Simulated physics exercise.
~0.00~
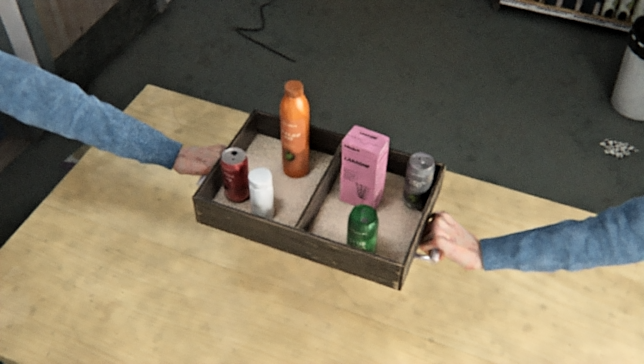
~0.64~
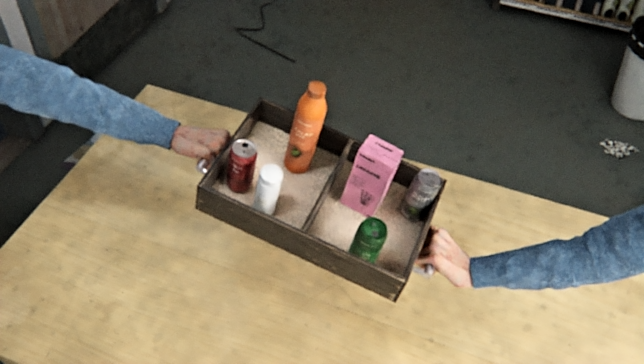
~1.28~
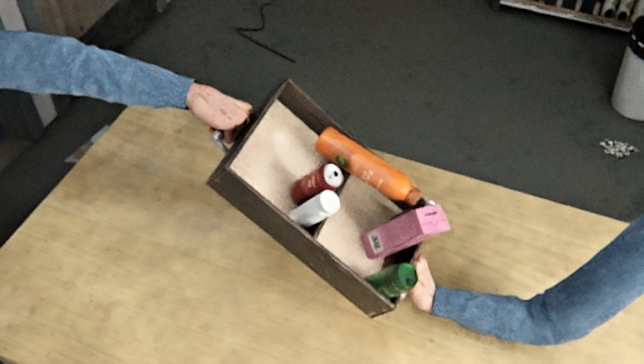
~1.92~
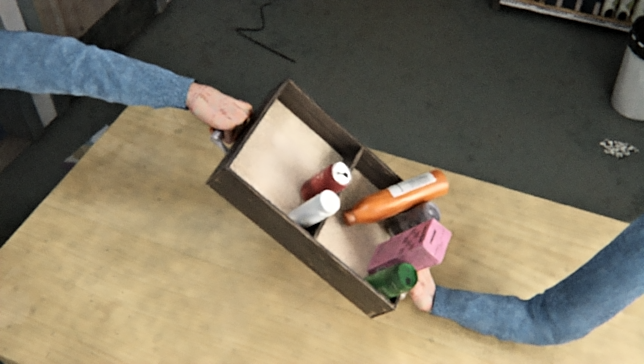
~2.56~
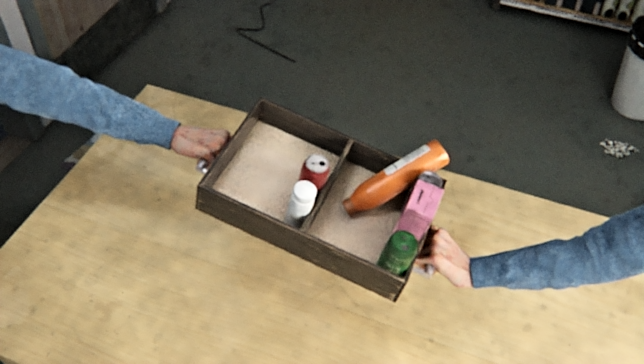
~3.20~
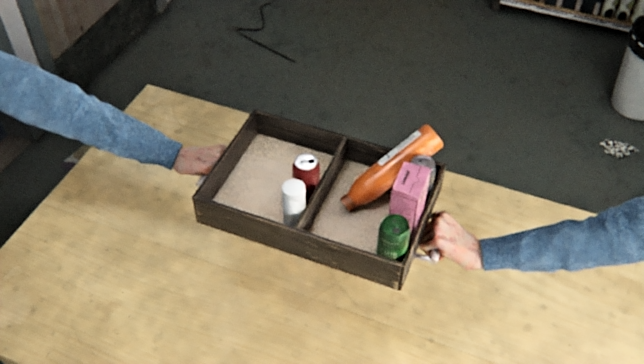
Above a wooden table, two hands tip a crate right and level it, toppling an orange bottle.
